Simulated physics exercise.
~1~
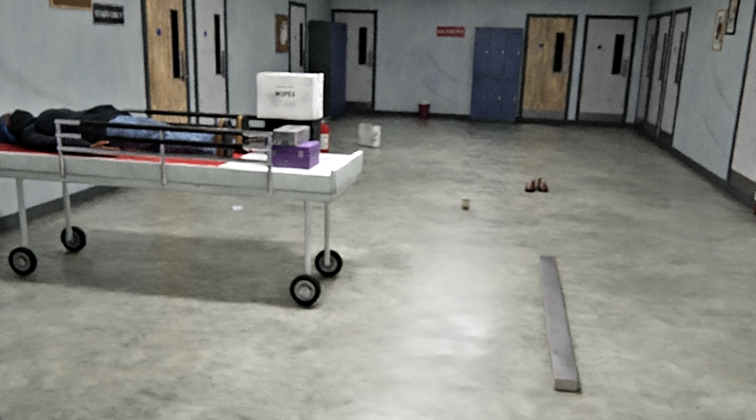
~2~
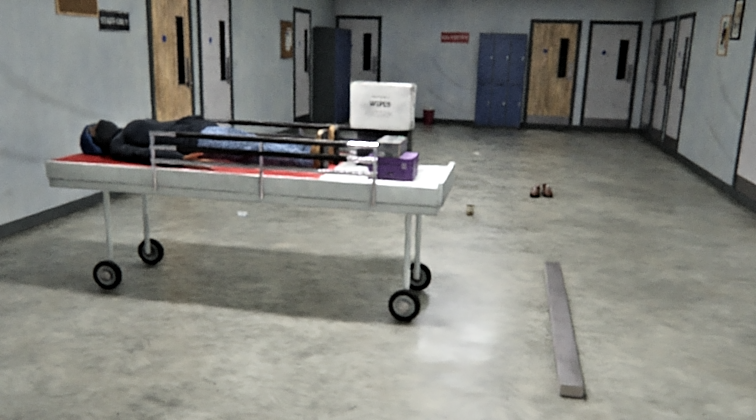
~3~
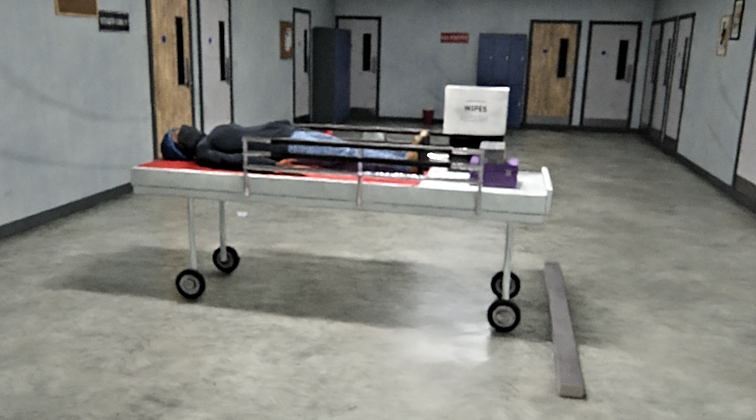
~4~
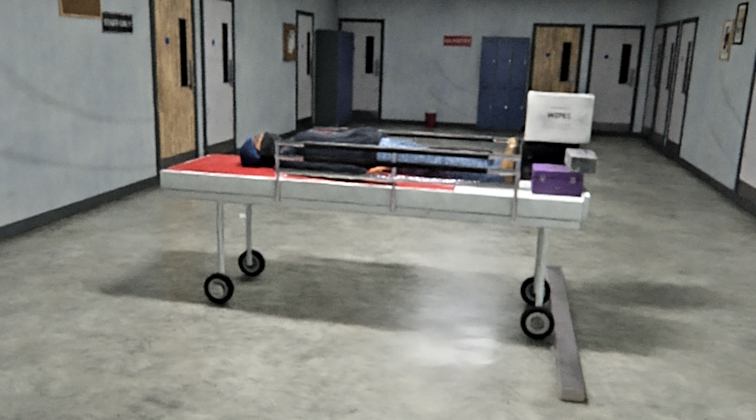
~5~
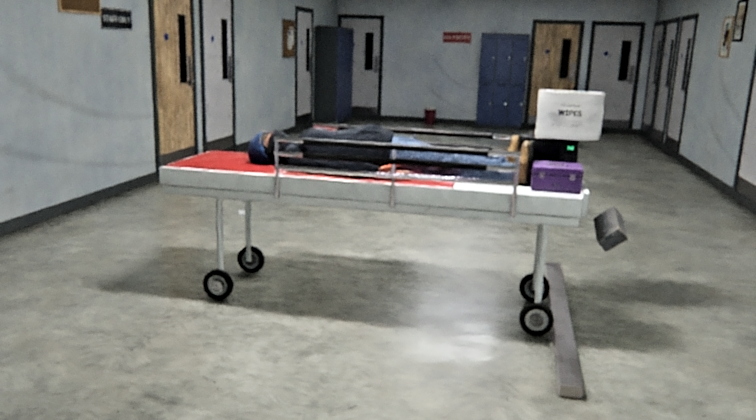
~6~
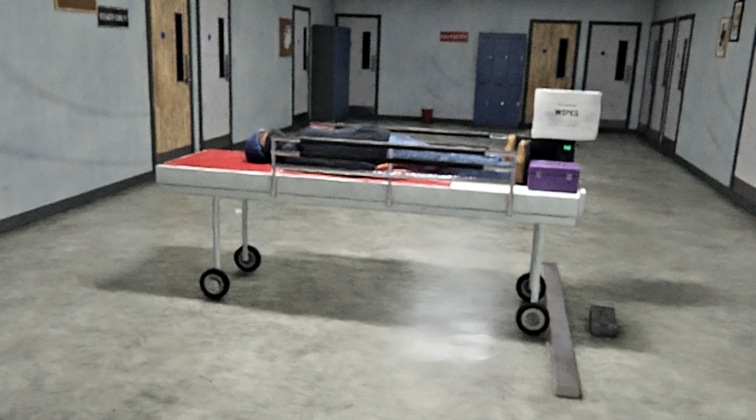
A person lying on a trolley rolls right until it stops, and a grey box falls off.
